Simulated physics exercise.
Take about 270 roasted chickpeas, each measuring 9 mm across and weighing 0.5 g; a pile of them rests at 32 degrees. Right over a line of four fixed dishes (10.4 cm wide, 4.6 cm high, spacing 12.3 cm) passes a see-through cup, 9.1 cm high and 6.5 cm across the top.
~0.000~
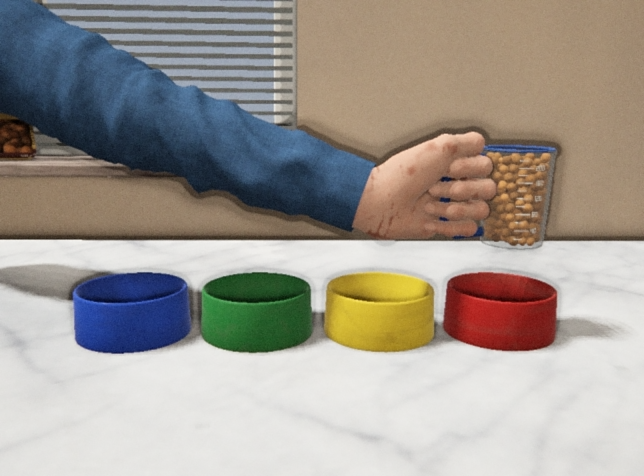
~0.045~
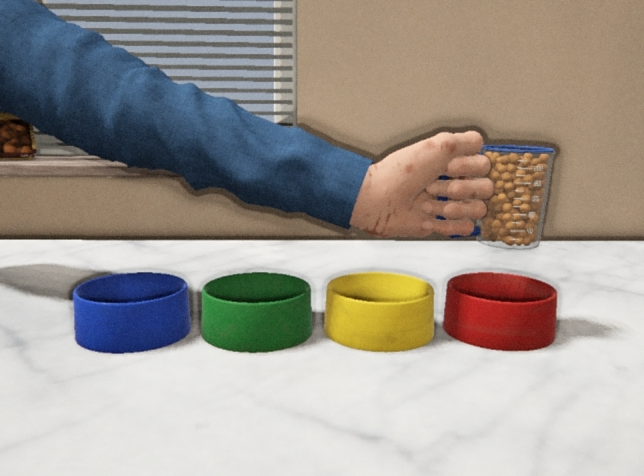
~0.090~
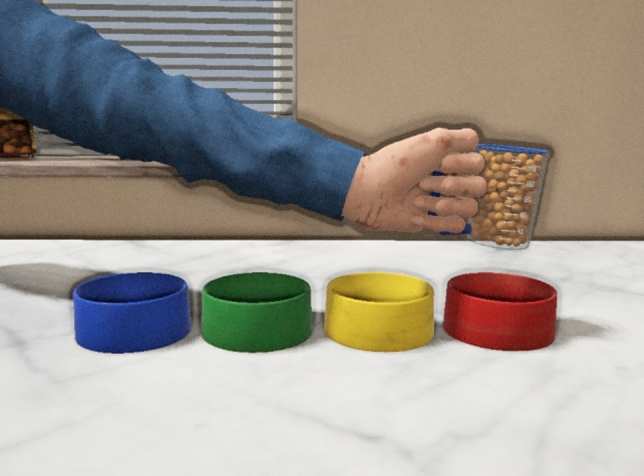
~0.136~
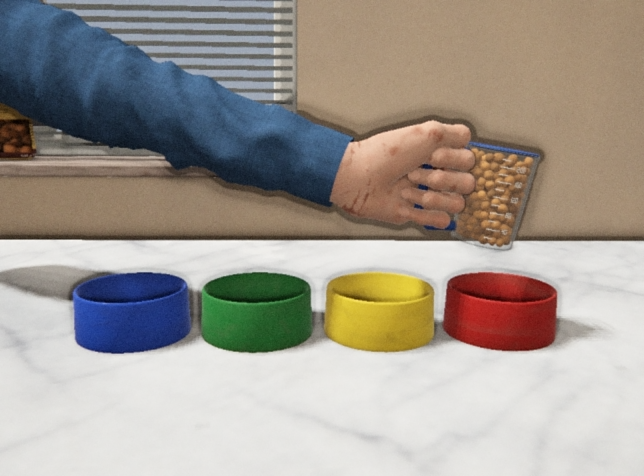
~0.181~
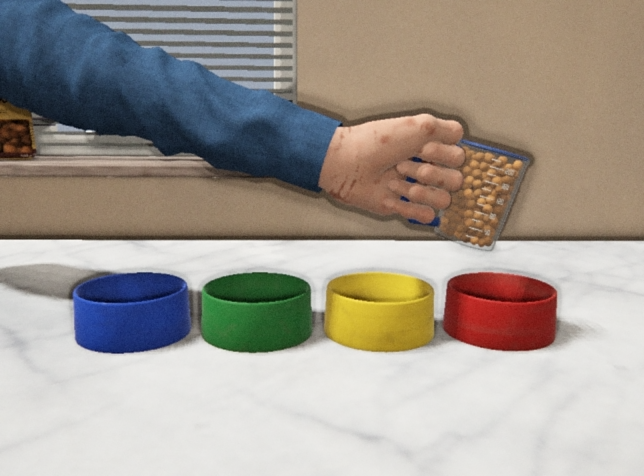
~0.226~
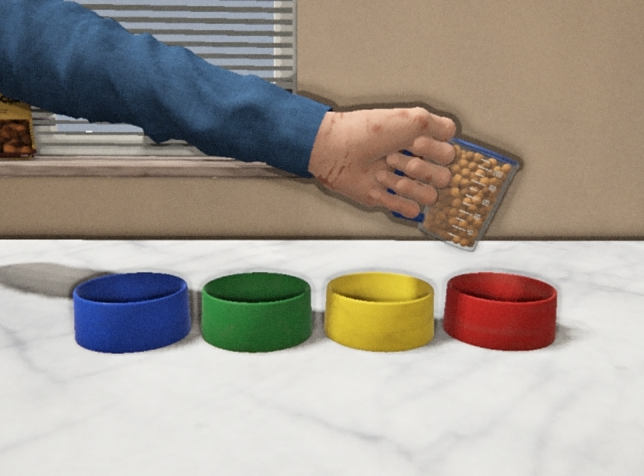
At first, a hand in a blue sleeve holds a clear cup of roasted chickpeas upright behind the red dish, at the right of a row of blue, green, yellow and red dishes. The hand then moves a little to the left, gradually tilting the cup clockwise as the chickpeas stay inside.
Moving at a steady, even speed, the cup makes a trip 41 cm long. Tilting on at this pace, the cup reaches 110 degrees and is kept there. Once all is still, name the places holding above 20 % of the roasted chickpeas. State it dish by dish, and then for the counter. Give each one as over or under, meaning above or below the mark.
Red: Under, blue: Over, green: Over, yellow: Under, counter: Under.
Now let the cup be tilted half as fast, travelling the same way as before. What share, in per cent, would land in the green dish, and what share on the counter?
Green: 0, counter: 10.
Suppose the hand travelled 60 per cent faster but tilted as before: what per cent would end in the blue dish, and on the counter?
Shares: Blue 90, counter 10.
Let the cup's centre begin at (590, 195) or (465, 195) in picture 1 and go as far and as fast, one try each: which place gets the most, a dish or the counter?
The biggest share lands on green the first time and on blue the second time.
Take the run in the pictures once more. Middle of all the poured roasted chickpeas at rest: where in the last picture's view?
Est. centre at rest: (230, 321) px.
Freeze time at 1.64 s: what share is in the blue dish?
15 % so far.
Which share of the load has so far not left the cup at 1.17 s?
Somewhere close to 50 percent.
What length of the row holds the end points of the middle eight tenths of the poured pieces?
That stretch measures near 15 centimetres.
After 0.79 s, tilt 91 degrees; cup holds 95 %.
Then, at 1.17 s, tilt 110 degrees; cup holds 50 %, green 40 %, yellow 5 %.
After 1.64 s, tilt 110 degrees; cup holds 20 %, blue 15 %, green 50 %, yellow 5 %.
By 2.7 s all is still; red 0 %, blue 35 %, green 50 %, yellow 5 %, counter 10 %.
